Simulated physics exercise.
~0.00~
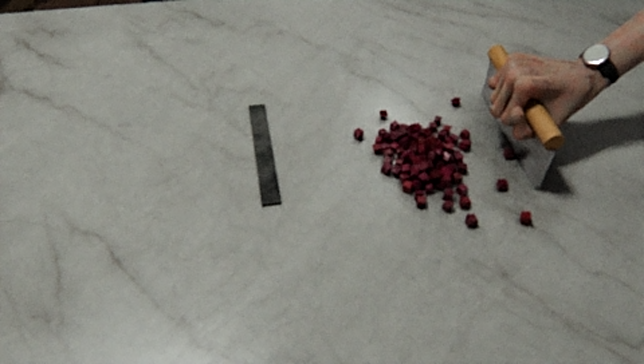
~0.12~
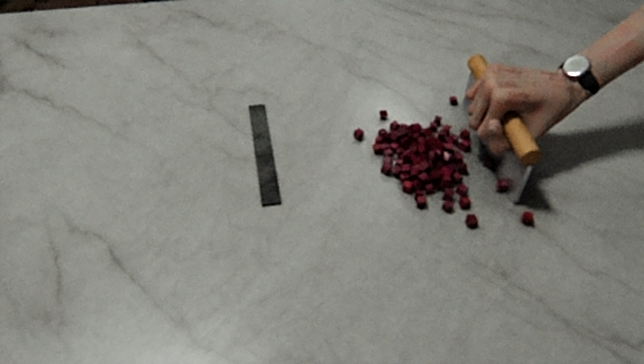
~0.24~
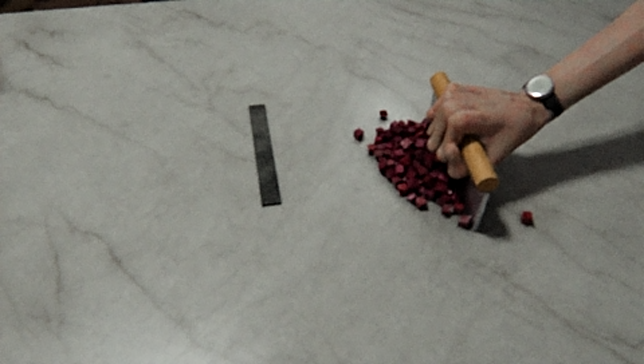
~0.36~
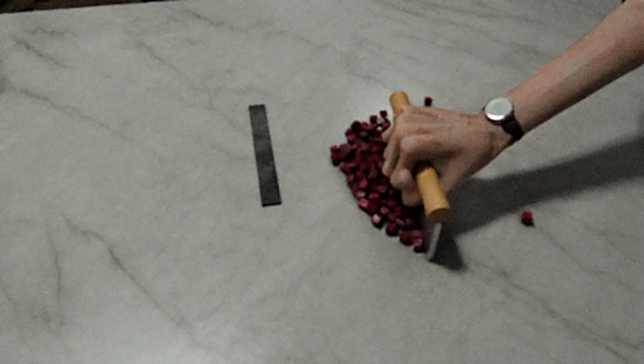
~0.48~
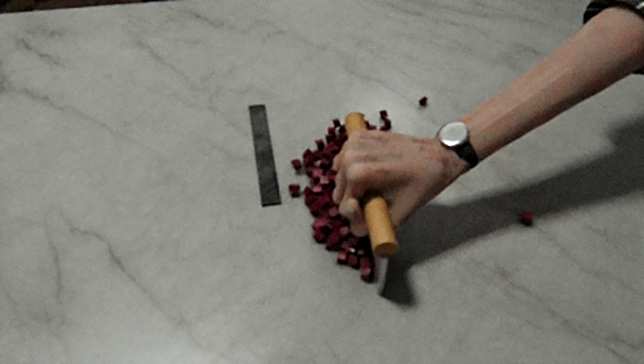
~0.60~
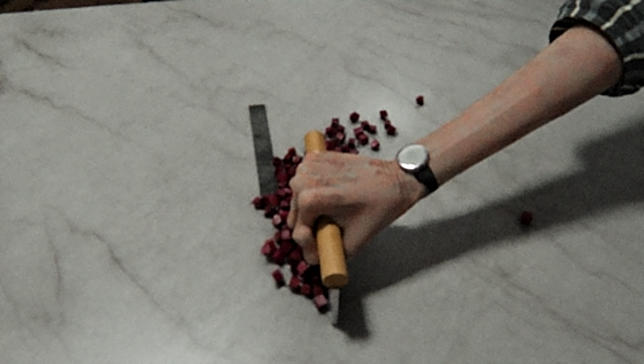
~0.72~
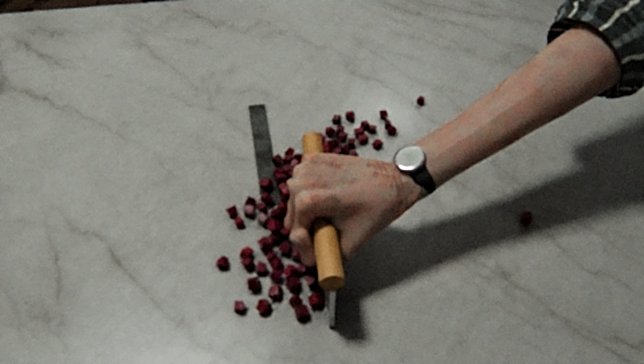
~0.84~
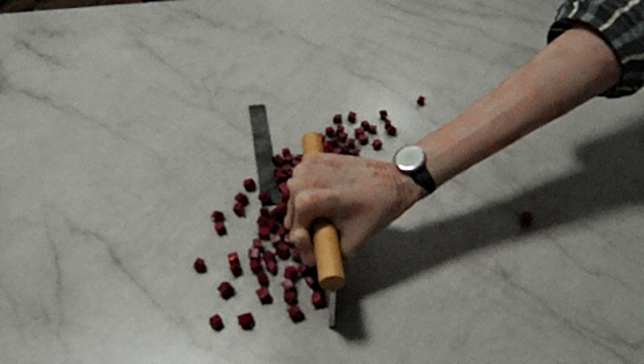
A hand wearing a round-faced watch grips a scraper with a pale wooden handle at the right of a grey, veined marble surface, seen from above at an angle. Left of it lies a loose heap of small dark red beetroot cubes, and beyond them a narrow dark strip is fixed in place. The hand pushes the scraper left and towards the viewer, bunching the cubes along its blade and leaving a few behind. It stops near the strip's lower end, while cubes tumble onward past that end and scatter leftwards. Finally they lie spread out, mostly clear of the strip, with the hand still holding the scraper.
